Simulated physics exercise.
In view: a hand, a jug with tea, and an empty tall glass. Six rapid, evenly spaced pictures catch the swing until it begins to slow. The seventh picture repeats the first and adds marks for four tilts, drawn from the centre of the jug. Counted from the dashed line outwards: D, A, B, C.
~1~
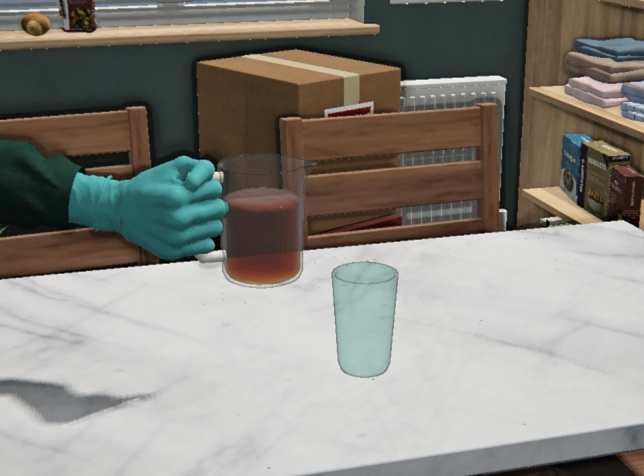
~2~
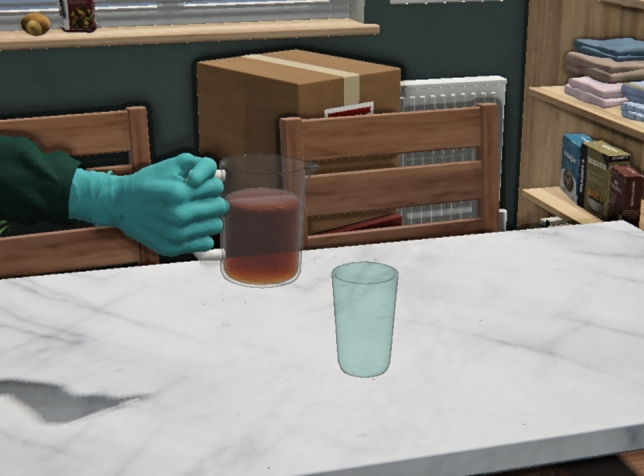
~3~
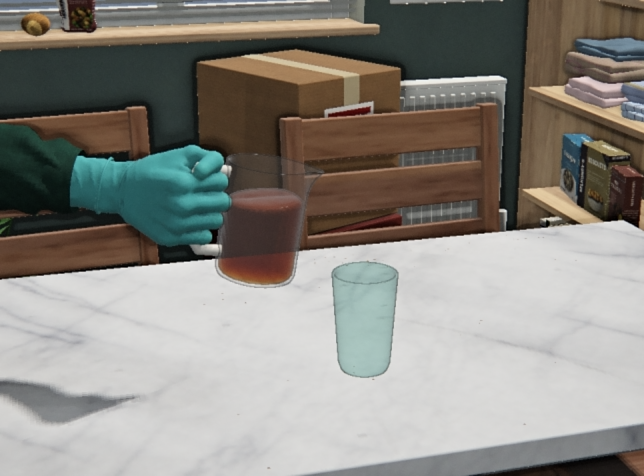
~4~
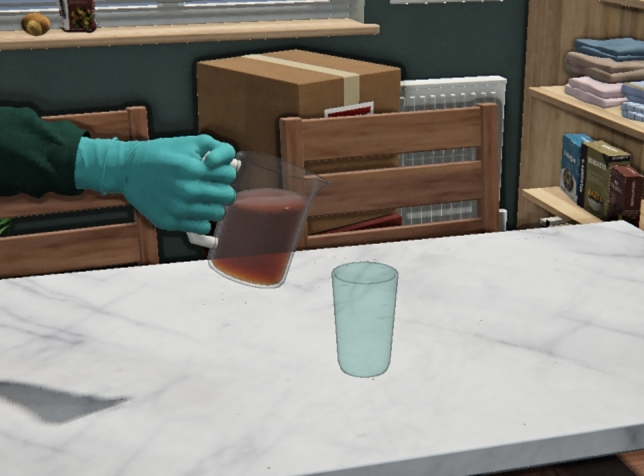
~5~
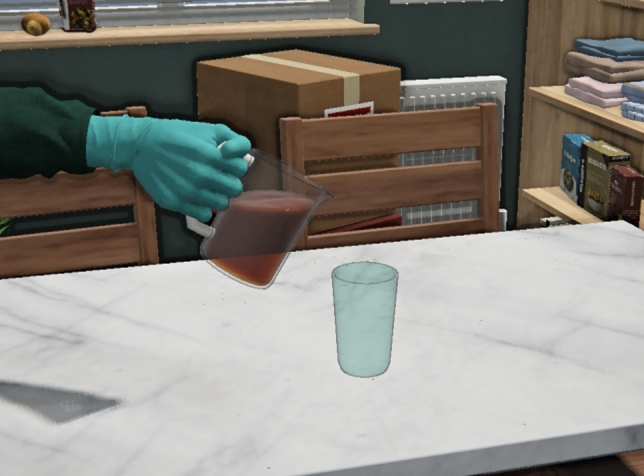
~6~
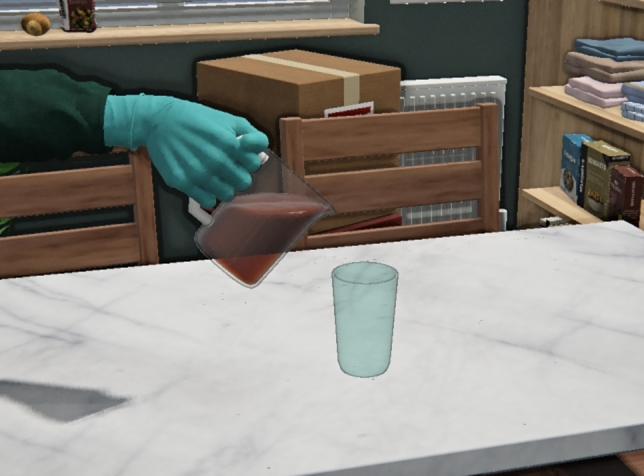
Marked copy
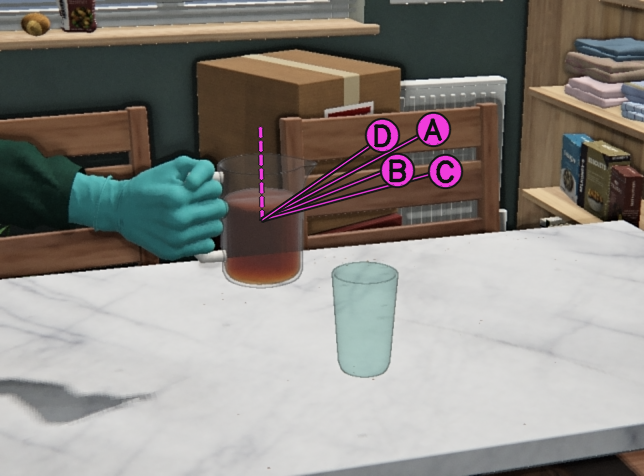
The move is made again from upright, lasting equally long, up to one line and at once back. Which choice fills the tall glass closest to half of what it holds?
Line A.
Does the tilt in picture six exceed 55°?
No.
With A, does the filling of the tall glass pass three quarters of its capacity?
No, it does not.
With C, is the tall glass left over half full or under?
Over half.
In magenta, A at (417, 136); B at (380, 172); C at (428, 174); D at (368, 146).
Choosing A, the tall glass ends with about 47 % of what it can hold.
Choosing B, the tall glass ends with about 66 % of what it can hold.
Choosing C, the tall glass ends with about 84 % of what it can hold.
Choosing D, the tall glass ends with about 30 % of what it can hold.
